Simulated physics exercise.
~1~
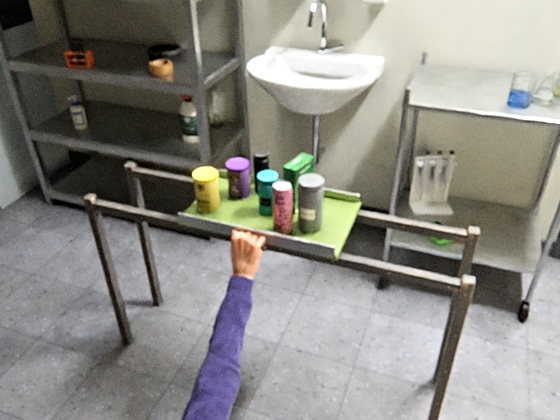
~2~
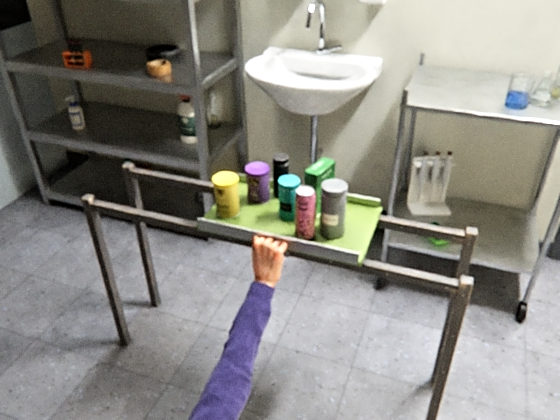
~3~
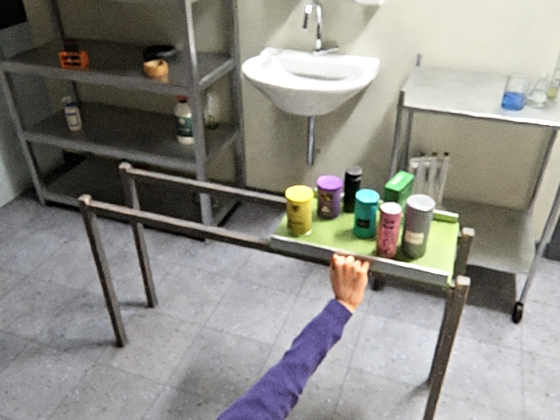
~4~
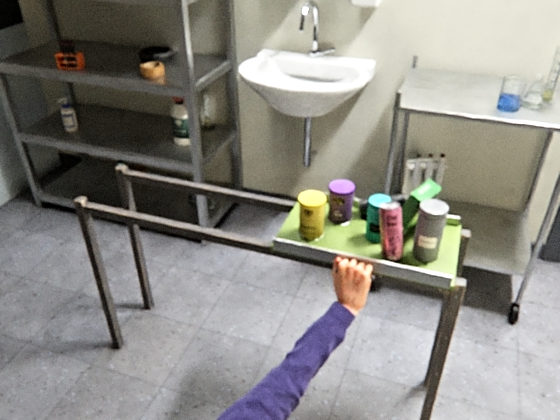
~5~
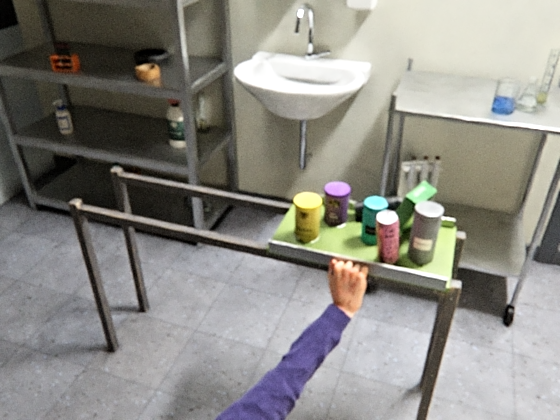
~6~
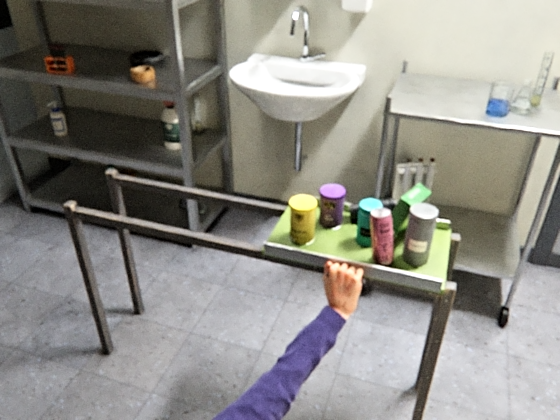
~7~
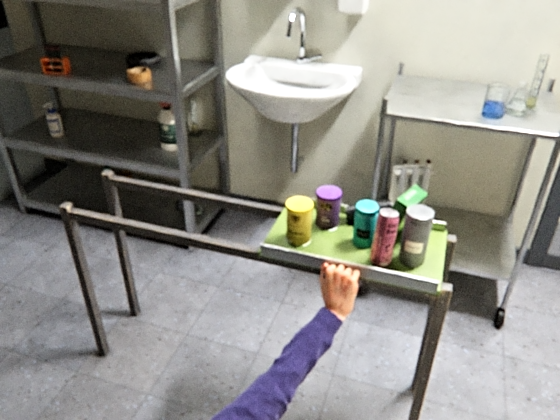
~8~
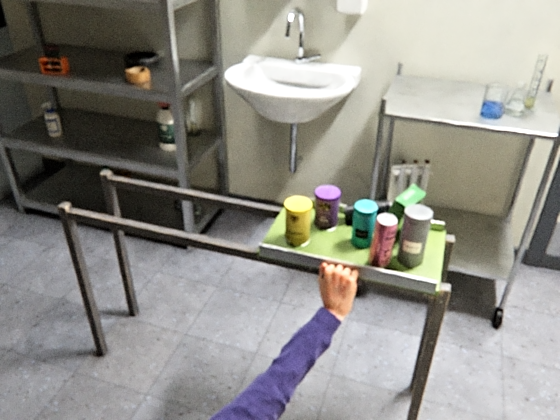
Green tray of small containers sliding right along metal rails under a hand, then stopping as the black shaker topples among them.
